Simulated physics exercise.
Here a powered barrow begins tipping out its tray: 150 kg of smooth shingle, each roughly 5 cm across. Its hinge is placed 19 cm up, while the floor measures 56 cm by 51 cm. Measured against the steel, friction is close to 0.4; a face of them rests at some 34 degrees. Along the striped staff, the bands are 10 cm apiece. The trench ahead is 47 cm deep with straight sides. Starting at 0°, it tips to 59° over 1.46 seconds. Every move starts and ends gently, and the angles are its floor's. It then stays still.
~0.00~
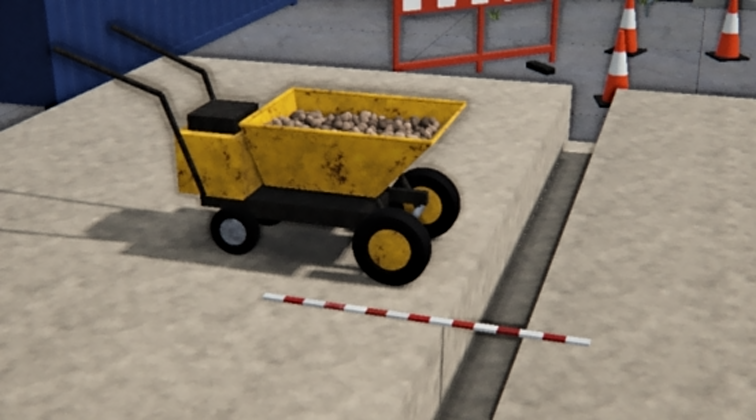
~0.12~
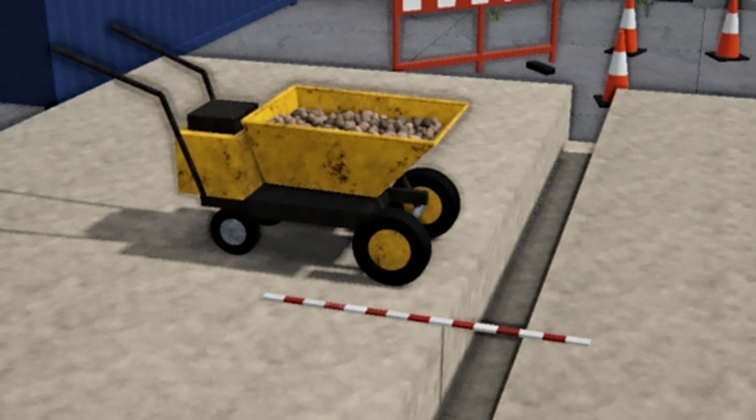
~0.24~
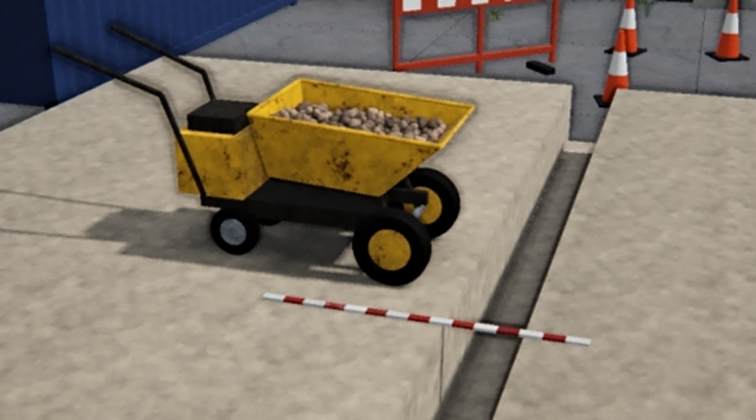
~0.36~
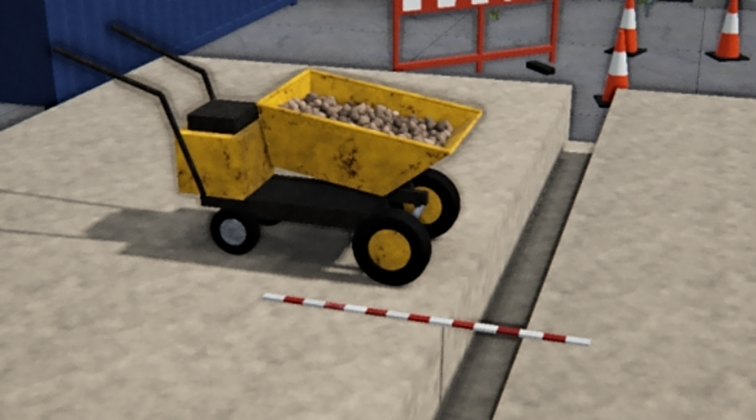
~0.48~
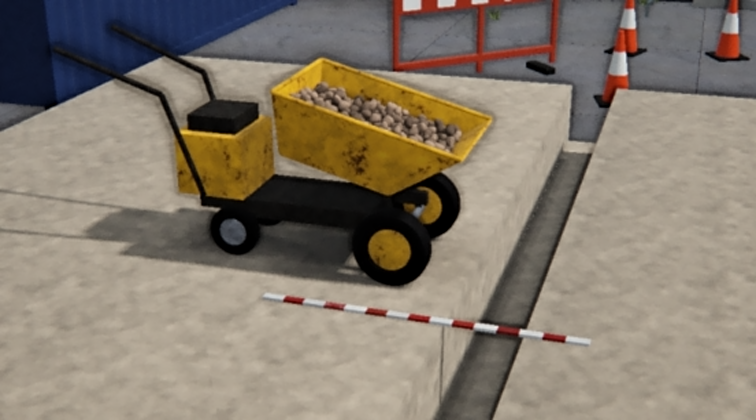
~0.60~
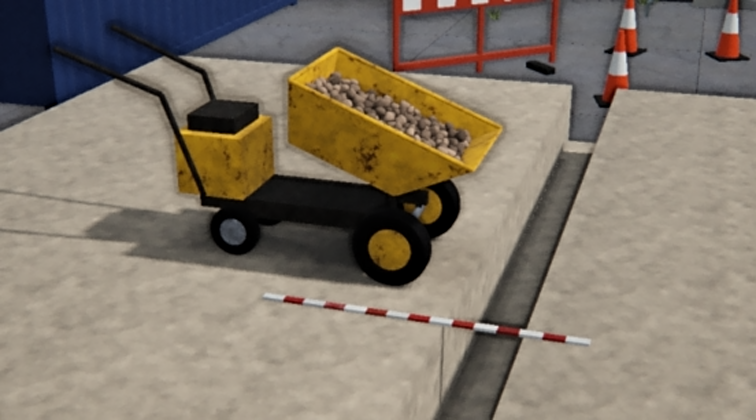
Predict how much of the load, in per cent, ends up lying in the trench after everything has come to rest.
Roughly 44 per cent of it.
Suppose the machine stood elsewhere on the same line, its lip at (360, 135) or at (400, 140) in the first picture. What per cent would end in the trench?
Roughly 100 percent for the first, and 75 percent for the second.
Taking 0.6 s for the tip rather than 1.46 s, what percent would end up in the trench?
It would be near 30 percent.
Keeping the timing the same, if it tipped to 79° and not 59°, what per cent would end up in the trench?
Then close to 35 per cent.
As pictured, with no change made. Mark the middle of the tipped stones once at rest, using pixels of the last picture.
Middle at around (564, 275), I'd say.
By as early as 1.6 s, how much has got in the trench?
About 5 per cent by then.
After 1.1 s the floor is at 50°; 100 % in the tray; the foremost stones are at (508, 197).
After 1.6 s the floor is at 59°; 73 % in the tray, 7 % in the trench, 19 % past the trench; the foremost stones are at (602, 287).
After 1.9 s the floor is at 59°; 41 % in the tray, 9 % in the trench, 49 % past the trench; the foremost stones are at (705, 314).
After 3.9 s the floor is at 59°; 0 % in the tray, 44 % in the trench, 56 % past the trench; the foremost stones are past the picture's edge.
